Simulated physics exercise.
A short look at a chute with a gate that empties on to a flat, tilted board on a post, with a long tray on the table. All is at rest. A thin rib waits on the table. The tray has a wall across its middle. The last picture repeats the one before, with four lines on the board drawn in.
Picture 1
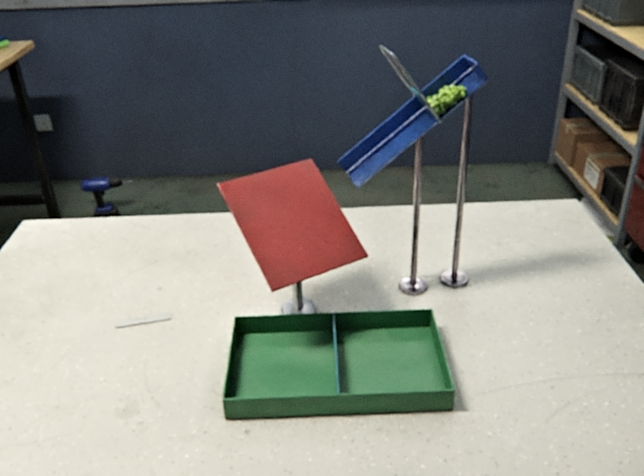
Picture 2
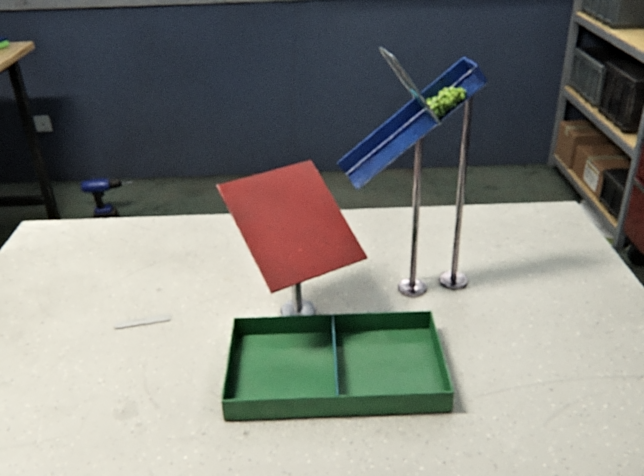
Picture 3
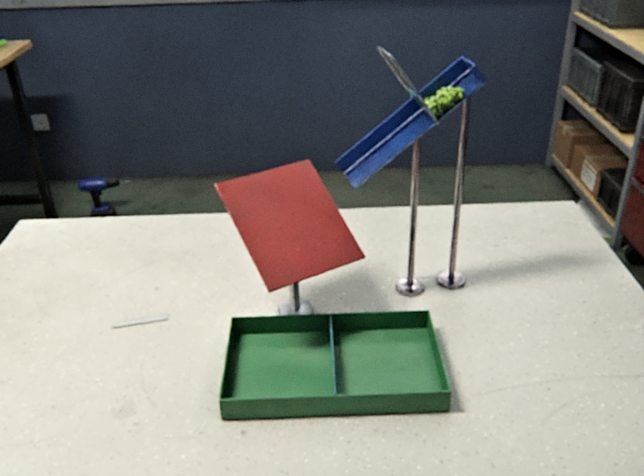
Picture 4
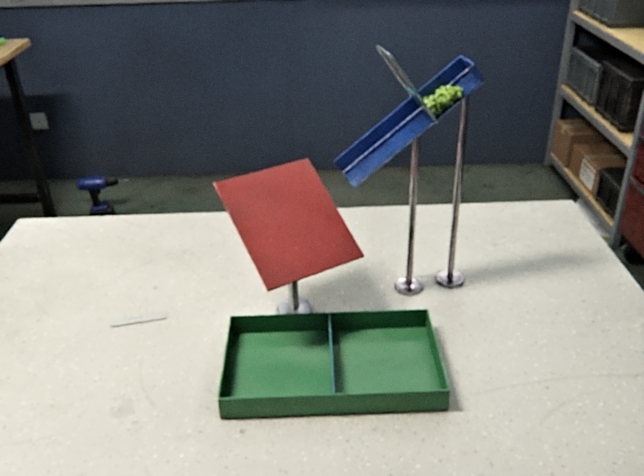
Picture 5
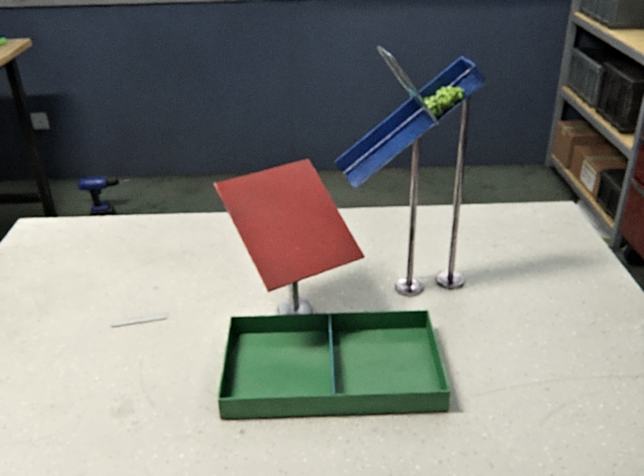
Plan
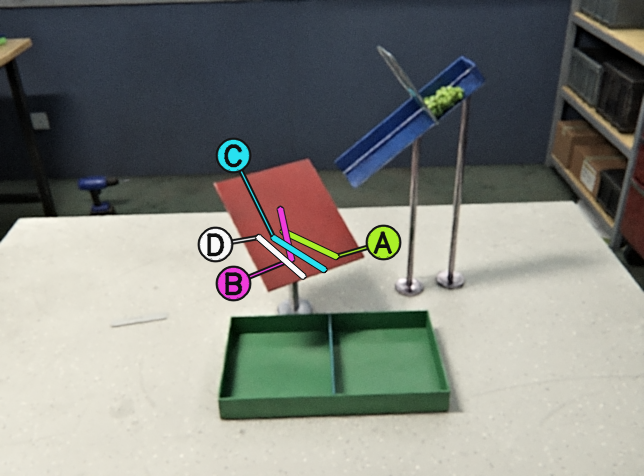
On a pale table, a blue chute held green dried peas behind its closed gate, above and to the right of a tilted red board and a divided green tray, and nothing moved.
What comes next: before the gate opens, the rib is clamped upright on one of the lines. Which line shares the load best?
Take B.
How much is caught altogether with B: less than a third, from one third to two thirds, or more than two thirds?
Line B gives more than two thirds.
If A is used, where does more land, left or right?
Right.
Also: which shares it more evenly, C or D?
D.
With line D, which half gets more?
The right half.
On the marked copy, line A from (283, 231) to (336, 256); line B from (280, 209) to (291, 259); line C from (273, 237) to (323, 269); line D from (258, 237) to (303, 276).
With A, of what is caught, a small part in the left half, nearly all in the right.
With B, of what is caught, about two thirds in the left half, about a third in the right.
With C, of what is caught, a stray few in the left half, nearly all in the right.
With D, of what is caught, about a quarter in the left half, most in the right.
